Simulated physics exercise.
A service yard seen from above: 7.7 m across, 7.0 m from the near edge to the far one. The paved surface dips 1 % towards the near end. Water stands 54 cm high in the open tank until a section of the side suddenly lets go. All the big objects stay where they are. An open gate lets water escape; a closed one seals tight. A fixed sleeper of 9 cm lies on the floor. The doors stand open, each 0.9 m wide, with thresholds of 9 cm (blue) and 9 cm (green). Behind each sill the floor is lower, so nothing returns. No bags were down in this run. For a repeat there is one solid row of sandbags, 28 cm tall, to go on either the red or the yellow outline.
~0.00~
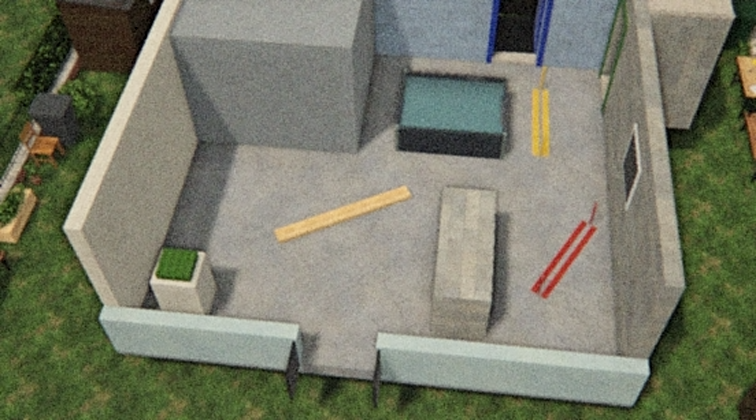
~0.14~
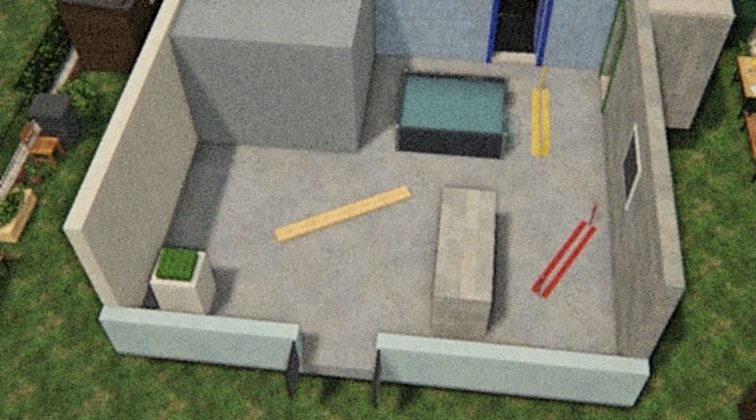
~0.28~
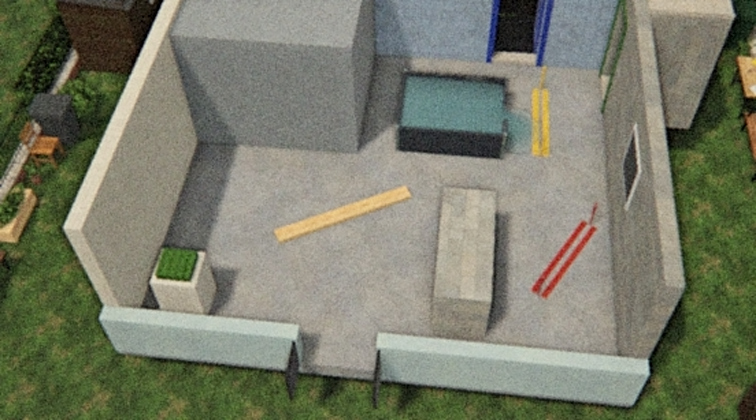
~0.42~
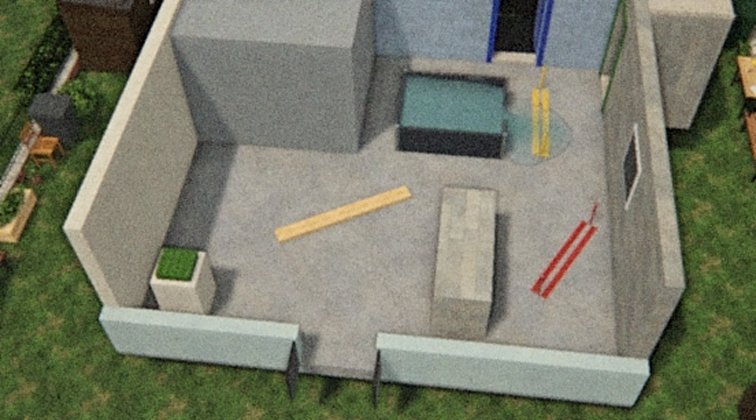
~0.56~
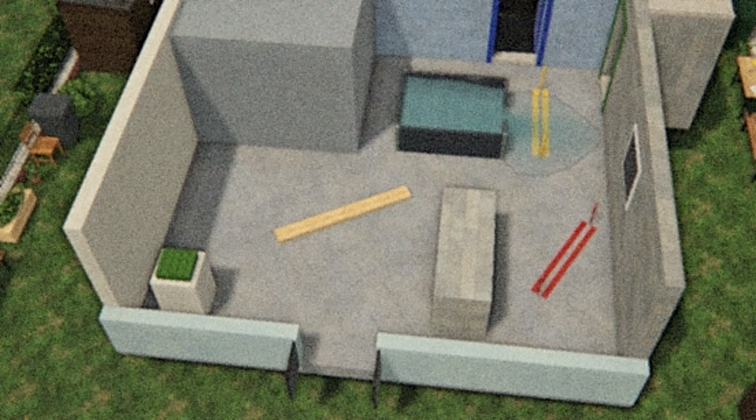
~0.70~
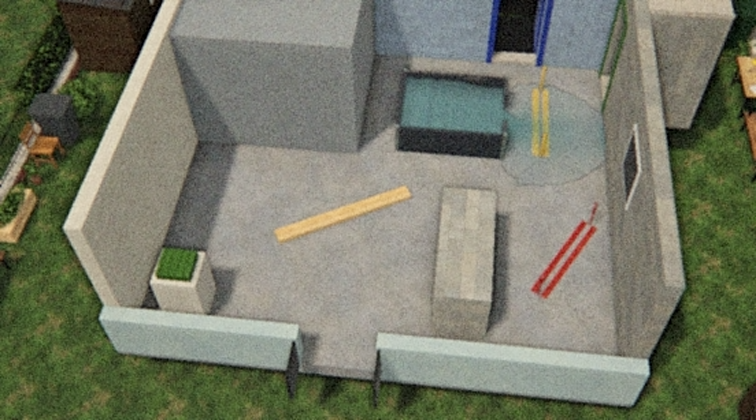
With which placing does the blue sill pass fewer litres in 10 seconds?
Lay them on the red one.
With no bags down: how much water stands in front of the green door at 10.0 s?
Roughly 6.0 cm deep.
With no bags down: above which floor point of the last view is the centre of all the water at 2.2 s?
Around (499, 131).
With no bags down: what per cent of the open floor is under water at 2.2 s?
Near 15 per cent is wet.
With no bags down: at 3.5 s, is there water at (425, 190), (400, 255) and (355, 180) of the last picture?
In turn: Not reached, not reached, dry.
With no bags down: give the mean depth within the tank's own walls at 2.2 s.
Some 31 cm.
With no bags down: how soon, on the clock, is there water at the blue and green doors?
Arrival: Blue 1.6 s, green 0.9 s.
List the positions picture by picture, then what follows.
In the first frame, the open tank at (453, 105) is whole and still, 54 cm deep.
In the second frame, water pours out at (502, 123) and has run 0.4 m, to (515, 143); typically 7 cm deep outside, 54 cm at the open tank's back.
In the third frame, water pours out at (502, 123) and has run 0.8 m, to (540, 136); typically 9 cm deep outside, 54 cm at the open tank's back.
In the fourth frame, the front is at (566, 140), 1.2 m from the gap at (502, 123); 1.4 m2 of floor is under water; 54 cm left at the back of the open tank.
In the fifth frame, water pours out at (502, 122) and has run 1.8 m, to (595, 142); typically 4 cm deep outside, 54 cm at the open tank's back.
In the sixth frame, the front is at (605, 157), 2.0 m from the gap at (502, 122); 3.3 m2 of floor is under water; 49 cm left at the back of the open tank.
After 1.4 s water covers 15 % of the floor and is deepest (26 cm) near (512, 131) in the run without bags; in at the blue door, 0 L with no bags, 0 L with the row on red, 8 L on yellow.
After 2.2 s water covers 15 % of the floor and is deepest (26 cm) near (594, 73) in the run without bags; in at the blue door, 0 L with no bags, 0 L with the row on red, 53 L on yellow.
After 3.5 s water covers 35 % of the floor and is deepest (17 cm) near (594, 79) in the run without bags; in at the blue door, 0 L with no bags, 0 L with the row on red, 108 L on yellow.
After 6.0 s water covers 45 % of the floor and is deepest (11 cm) near (540, 373) in the run without bags; in at the blue door, 0 L with no bags, 0 L with the row on red, 147 L on yellow.
After 10.0 s water covers 60 % of the floor and is deepest (10 cm) near (575, 377) in the run without bags; in at the blue door, 0 L with no bags, 0 L with the row on red, 150 L on yellow.
